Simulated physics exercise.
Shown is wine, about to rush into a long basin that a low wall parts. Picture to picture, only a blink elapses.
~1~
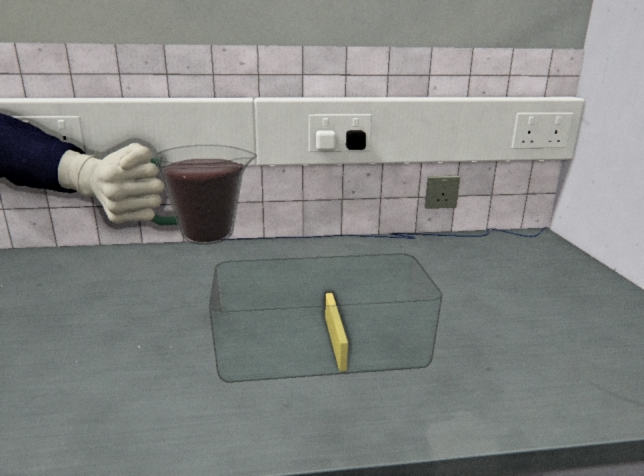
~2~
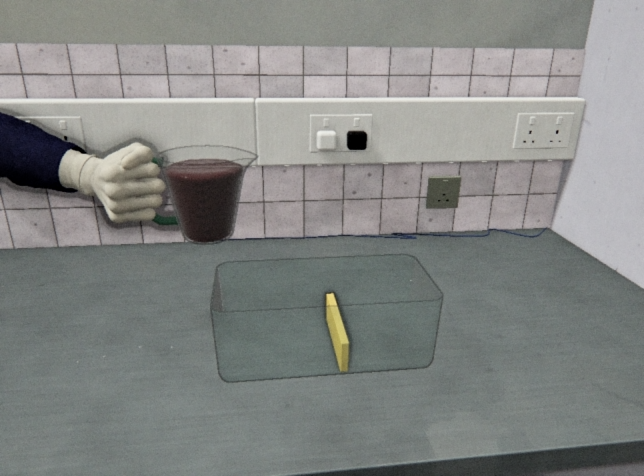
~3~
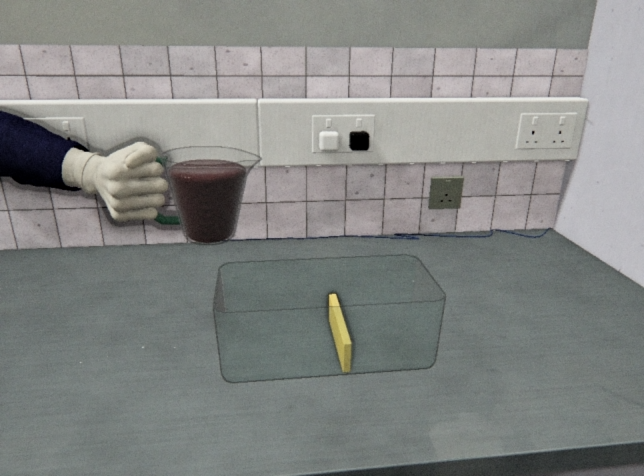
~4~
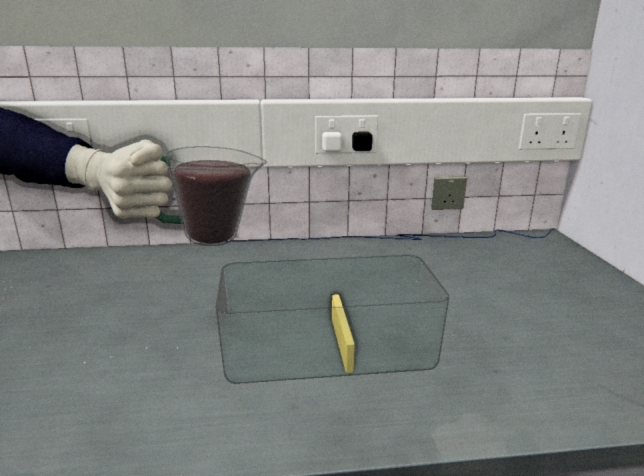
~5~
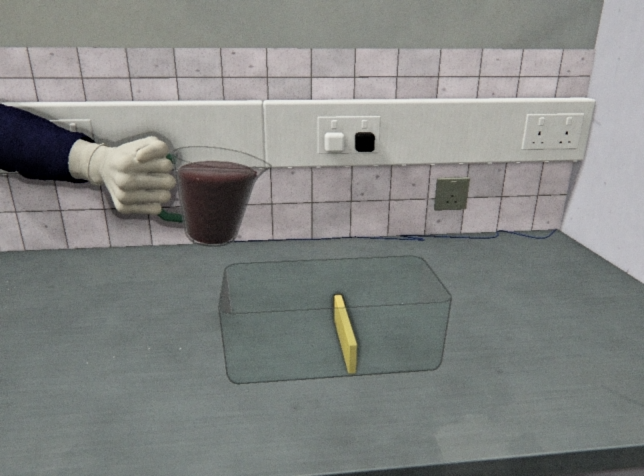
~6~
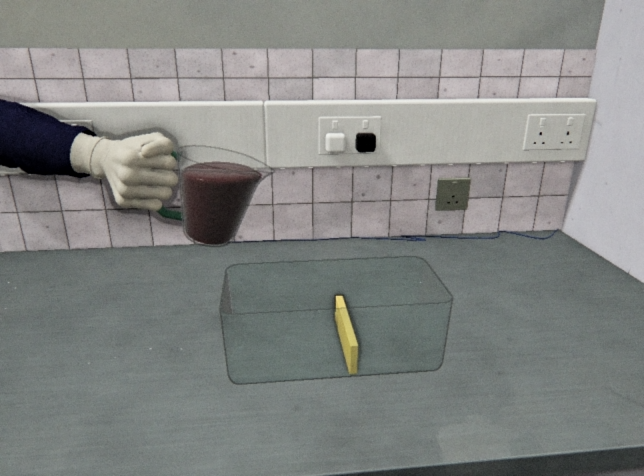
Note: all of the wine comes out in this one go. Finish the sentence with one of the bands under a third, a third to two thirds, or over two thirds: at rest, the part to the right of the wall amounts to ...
At rest, the part to the right of the wall amounts to under a third.
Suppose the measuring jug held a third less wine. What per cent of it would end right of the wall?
Roughly 5 in a hundred.
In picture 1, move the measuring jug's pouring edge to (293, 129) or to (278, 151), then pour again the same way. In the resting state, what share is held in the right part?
Close to 45 % for the first start and close to 15 % for the second.
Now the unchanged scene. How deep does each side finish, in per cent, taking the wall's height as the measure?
40 per cent for the left part, 0 for the right.
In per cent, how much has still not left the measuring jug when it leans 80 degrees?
Near 60 percent is still in there.
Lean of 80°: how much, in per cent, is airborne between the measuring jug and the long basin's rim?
I'd reckon some 25 per cent.
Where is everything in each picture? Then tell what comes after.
In the first frame, it leans 0°; its right rim is at (257, 155); the wine meets the walls at (163, 166) and (243, 165); the long basin's rim runs from (213, 286) to (427, 275); the wall's top is at (336, 317).
In the second frame, it leans 1°; its right rim is at (258, 155); the wine meets the walls at (165, 167) and (244, 166).
In the third frame, it leans 2°; its right rim is at (262, 158); the wine meets the walls at (168, 167) and (247, 167).
In the fourth frame, it leans 5°; its right rim is at (267, 161); the wine meets the walls at (173, 167) and (251, 169).
In the fifth frame, it leans 9°; its right rim is at (272, 165); the wine meets the walls at (178, 168) and (257, 171).
In the sixth frame, it leans 13°; its right rim is at (276, 170); the wine meets the walls at (182, 169) and (262, 172).
A moment on, the measuring jug is tipped on its side and 61 per cent is still to pour, 12 is left of the wall and 0 right of it.
Next, the measuring jug is tipped right over and 5 per cent is still to pour, 81 is left of the wall and 1 right of it.
Then the measuring jug is tipped right over and 0 per cent is still to pour, 93 is left of the wall and 4 right of it.
Later the measuring jug is tipped right over and 0 per cent is still to pour, 93 is left of the wall and 4 right of it.
In the end 93 per cent lies left of the wall, 4 right of it and 3 outside.
